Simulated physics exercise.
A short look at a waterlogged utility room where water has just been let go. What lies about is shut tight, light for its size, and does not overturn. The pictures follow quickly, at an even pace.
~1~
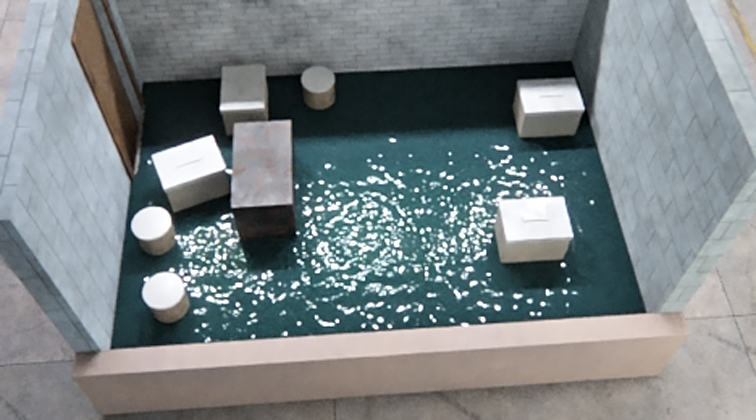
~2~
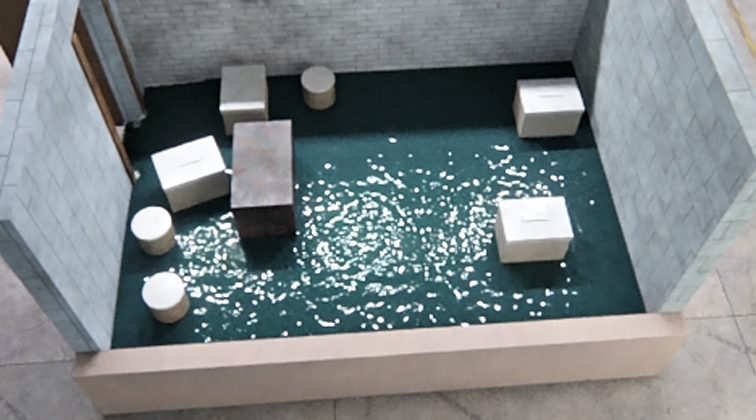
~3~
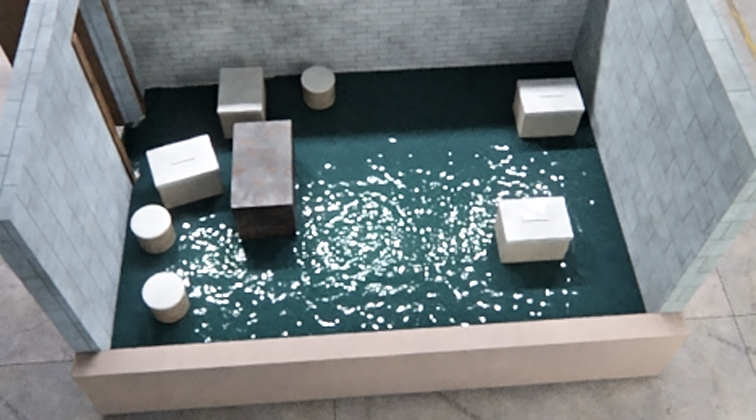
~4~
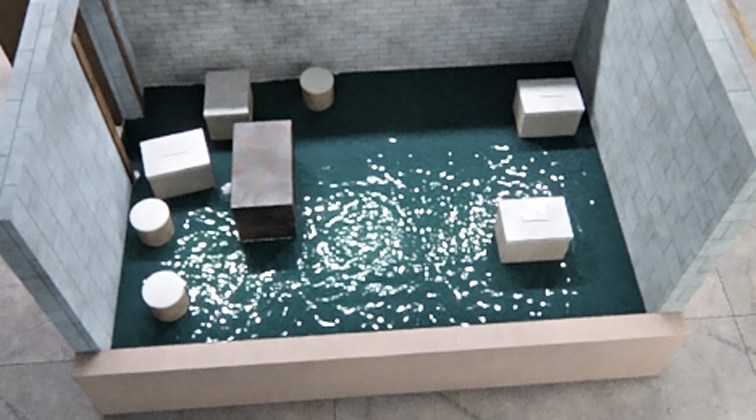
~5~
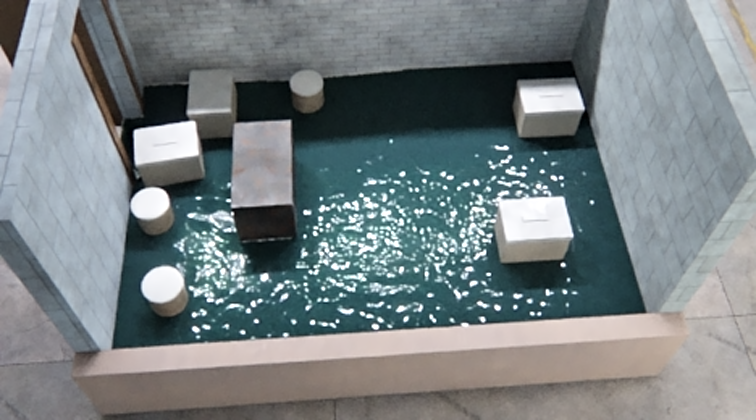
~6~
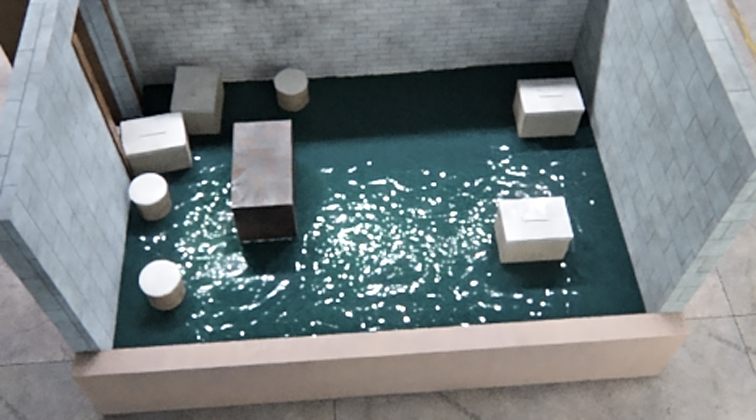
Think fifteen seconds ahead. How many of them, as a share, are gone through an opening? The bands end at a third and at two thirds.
It is two thirds or above.
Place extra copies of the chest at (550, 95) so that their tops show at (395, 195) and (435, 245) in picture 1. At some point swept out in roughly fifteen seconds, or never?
One after the other: No, kept in.
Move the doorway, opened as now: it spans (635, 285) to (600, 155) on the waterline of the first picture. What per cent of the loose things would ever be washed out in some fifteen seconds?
Close to 30 %.
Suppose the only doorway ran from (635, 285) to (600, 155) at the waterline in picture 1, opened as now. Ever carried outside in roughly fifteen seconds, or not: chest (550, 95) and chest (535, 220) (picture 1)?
As listed: Washed out, yes.
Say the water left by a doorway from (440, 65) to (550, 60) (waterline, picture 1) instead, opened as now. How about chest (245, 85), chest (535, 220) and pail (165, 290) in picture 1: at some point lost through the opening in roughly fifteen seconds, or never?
In that order: Gone, through, stays.
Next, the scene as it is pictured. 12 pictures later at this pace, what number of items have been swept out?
4 of them.
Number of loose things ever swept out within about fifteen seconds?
5 of them.
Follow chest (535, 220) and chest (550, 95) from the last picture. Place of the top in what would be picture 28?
Near (466, 224) and (508, 100).
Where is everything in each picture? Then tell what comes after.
A chest at (189, 162) floats; a chest at (243, 87) floats; 0 of 7 have shifted, in the first picture.
A chest at (188, 162) floats; a chest at (243, 87), afloat; 0 of 7 have shifted, in the second picture.
A chest at (182, 160), afloat, close to its start; a chest at (240, 89) floats; 1 of 7 have shifted, in the third picture.
A chest at (175, 152) floats, close to its start; a chest at (227, 92), afloat, close to its start; 3 of 7 have shifted, in the fourth picture.
A chest at (166, 142), afloat, a stride from its start; a chest at (210, 91) floats, a stride from its start; 5 of 7 have shifted, in the fifth picture.
A chest at (153, 133), afloat, a stride from its start; a chest at (195, 87) floats, a stride from its start; 5 of 7 have shifted, in the sixth picture.
A moment on, 1 of 7 are out; 6 afloat.
Next, 4 of 7 are out; 3 afloat.
Later, 5 of 7 are out; 2 afloat.
In the end, 5 of 7 are out; 2 afloat.
